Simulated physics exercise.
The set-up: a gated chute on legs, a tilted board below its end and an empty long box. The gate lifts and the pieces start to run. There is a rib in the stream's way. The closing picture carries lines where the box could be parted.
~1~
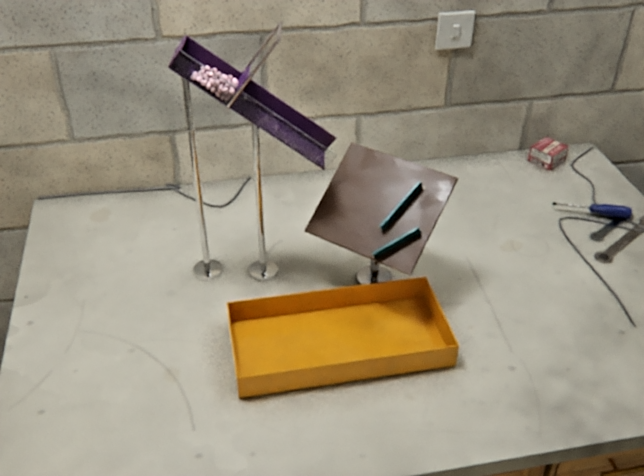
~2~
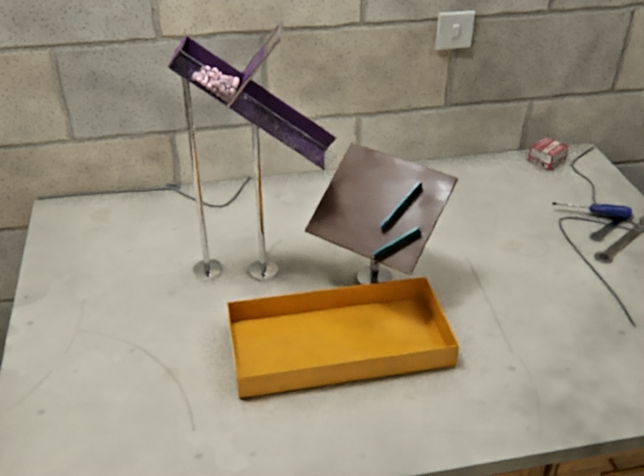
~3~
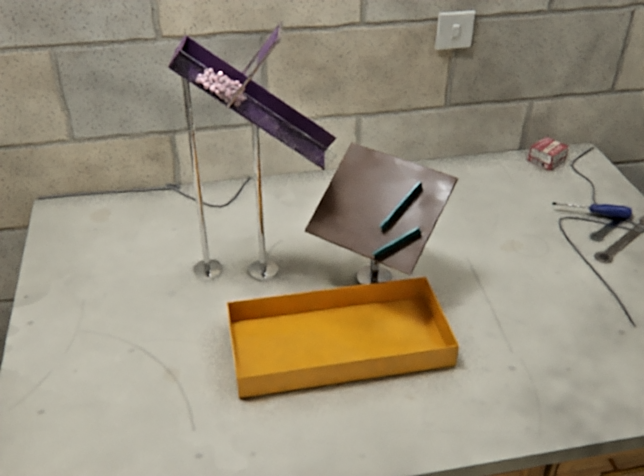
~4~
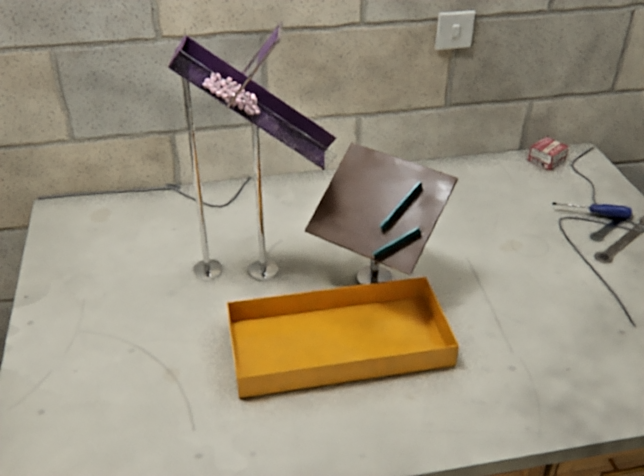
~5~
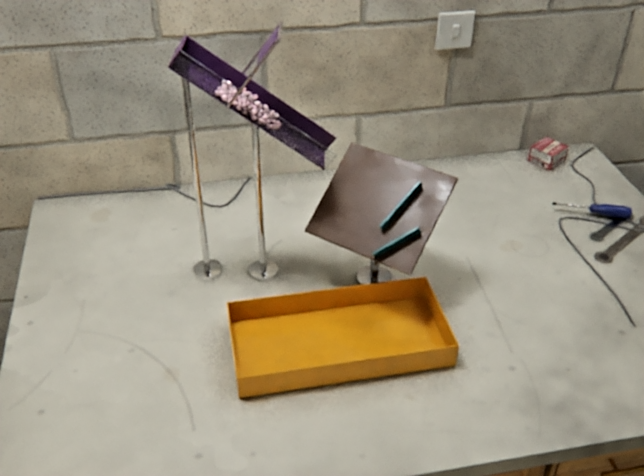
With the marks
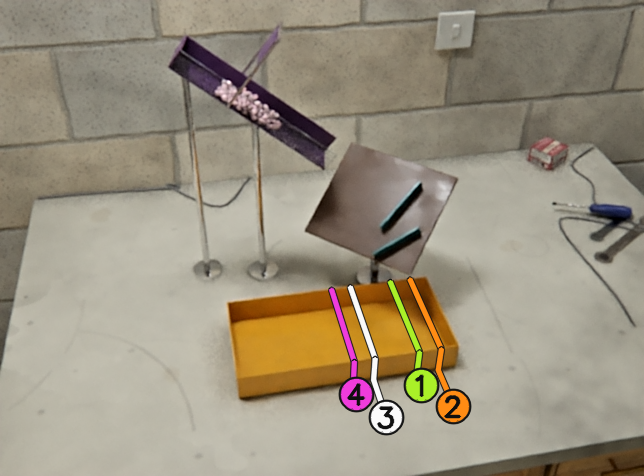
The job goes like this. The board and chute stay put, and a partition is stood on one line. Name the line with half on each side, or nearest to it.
I would pick line 4.
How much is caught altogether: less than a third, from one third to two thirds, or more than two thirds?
About that: More than two thirds.
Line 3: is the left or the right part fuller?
The left side.
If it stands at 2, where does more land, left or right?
More lands on the left.
On the marked copy, line 1 crosses the front rim at (419, 351); line 2 crosses the front rim at (441, 348); line 3 crosses the front rim at (374, 358); line 4 crosses the front rim at (354, 361).
Choosing 1, of what is caught, all but a few on the left of the divider, only a few on the right.
Choosing 2, of what is caught, the whole lot on the left of the divider, none at all on the right.
Choosing 3, of what is caught, the bulk on the left of the divider, a small share on the right.
Choosing 4, of what is caught, close to two thirds on the left of the divider, close to a third on the right.
